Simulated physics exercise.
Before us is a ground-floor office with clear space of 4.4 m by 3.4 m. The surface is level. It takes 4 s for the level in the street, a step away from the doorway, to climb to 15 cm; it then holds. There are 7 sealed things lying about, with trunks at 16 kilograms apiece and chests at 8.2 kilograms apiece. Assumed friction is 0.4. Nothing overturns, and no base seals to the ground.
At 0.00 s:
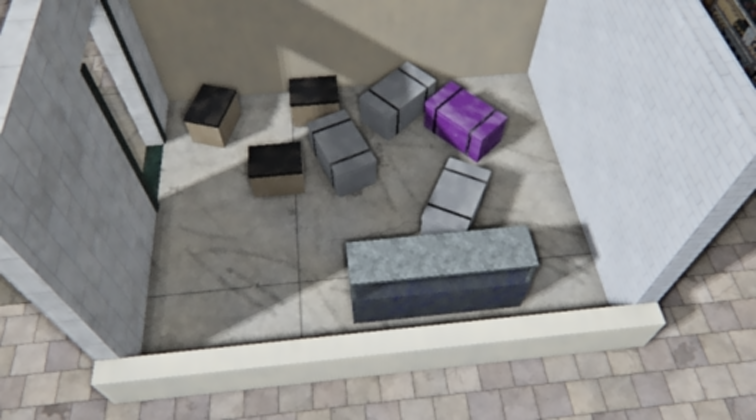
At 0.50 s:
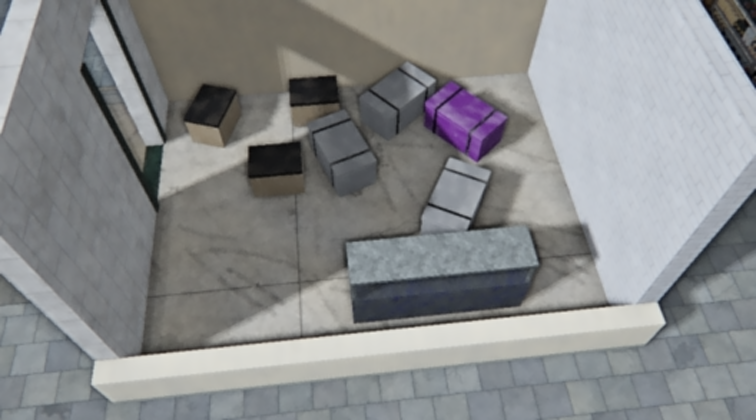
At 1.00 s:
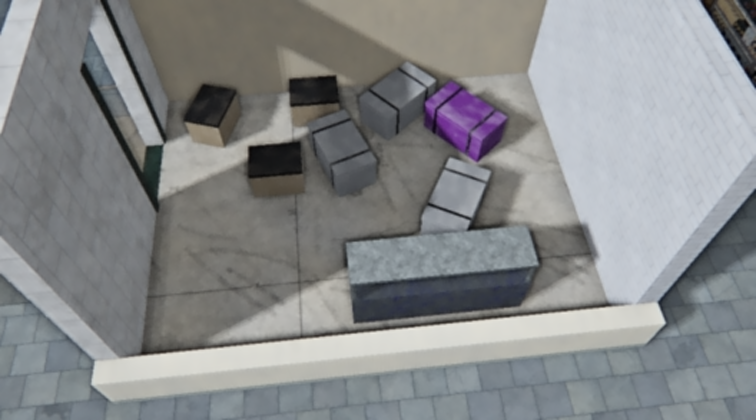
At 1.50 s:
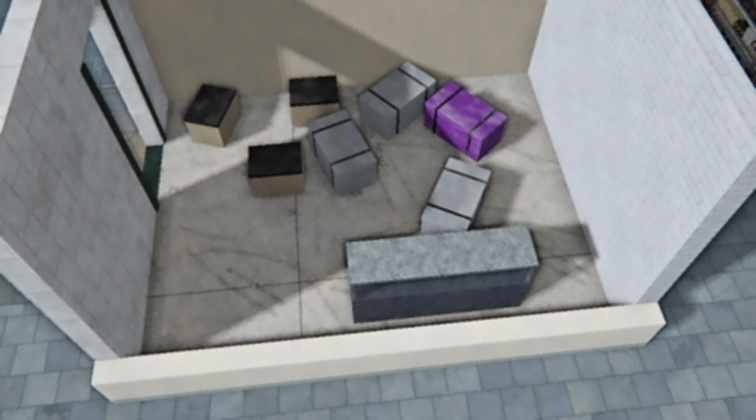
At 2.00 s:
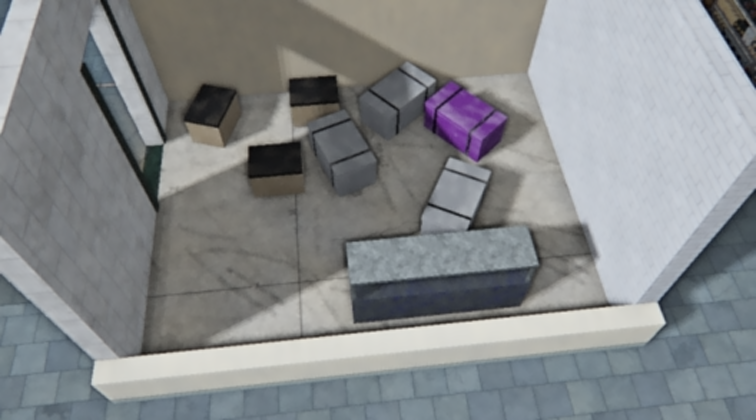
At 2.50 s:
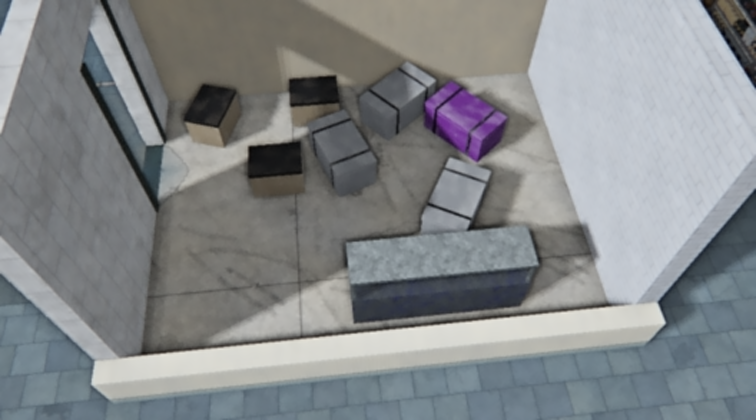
Ground-floor room with boxes, strapped trunks and a counter staying still as water covers the paving outside and just enters the doorway at left.
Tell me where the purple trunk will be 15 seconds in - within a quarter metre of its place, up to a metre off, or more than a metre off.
Distance covered: Moderate.
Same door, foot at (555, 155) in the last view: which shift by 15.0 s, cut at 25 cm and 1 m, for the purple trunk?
As for the purple trunk, it winds up a long way off.
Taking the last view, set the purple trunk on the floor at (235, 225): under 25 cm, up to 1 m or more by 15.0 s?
Outcome - it covers a small distance.
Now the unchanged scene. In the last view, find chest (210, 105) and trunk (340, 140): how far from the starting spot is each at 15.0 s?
Shifts: 300 cm / 200 cm.
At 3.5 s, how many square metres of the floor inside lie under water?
1.5 m2.
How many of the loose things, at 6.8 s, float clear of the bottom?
I get 2.
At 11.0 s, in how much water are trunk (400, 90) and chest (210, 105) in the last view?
Close to 5 and 6 centimetres.
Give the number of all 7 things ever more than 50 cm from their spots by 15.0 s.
7 of them.
After 3.5 s the purple trunk is near (466, 110), 0.0 m from its start, aground; 0 afloat.
After 6.8 s the purple trunk is near (466, 110), 0.0 m from its start, aground; 2 afloat.
After 11.0 s the purple trunk is near (510, 96), 0.5 m from its start, afloat; 6 afloat.
After 15.0 s the purple trunk is near (516, 103), 0.5 m from its start, afloat; 7 afloat.
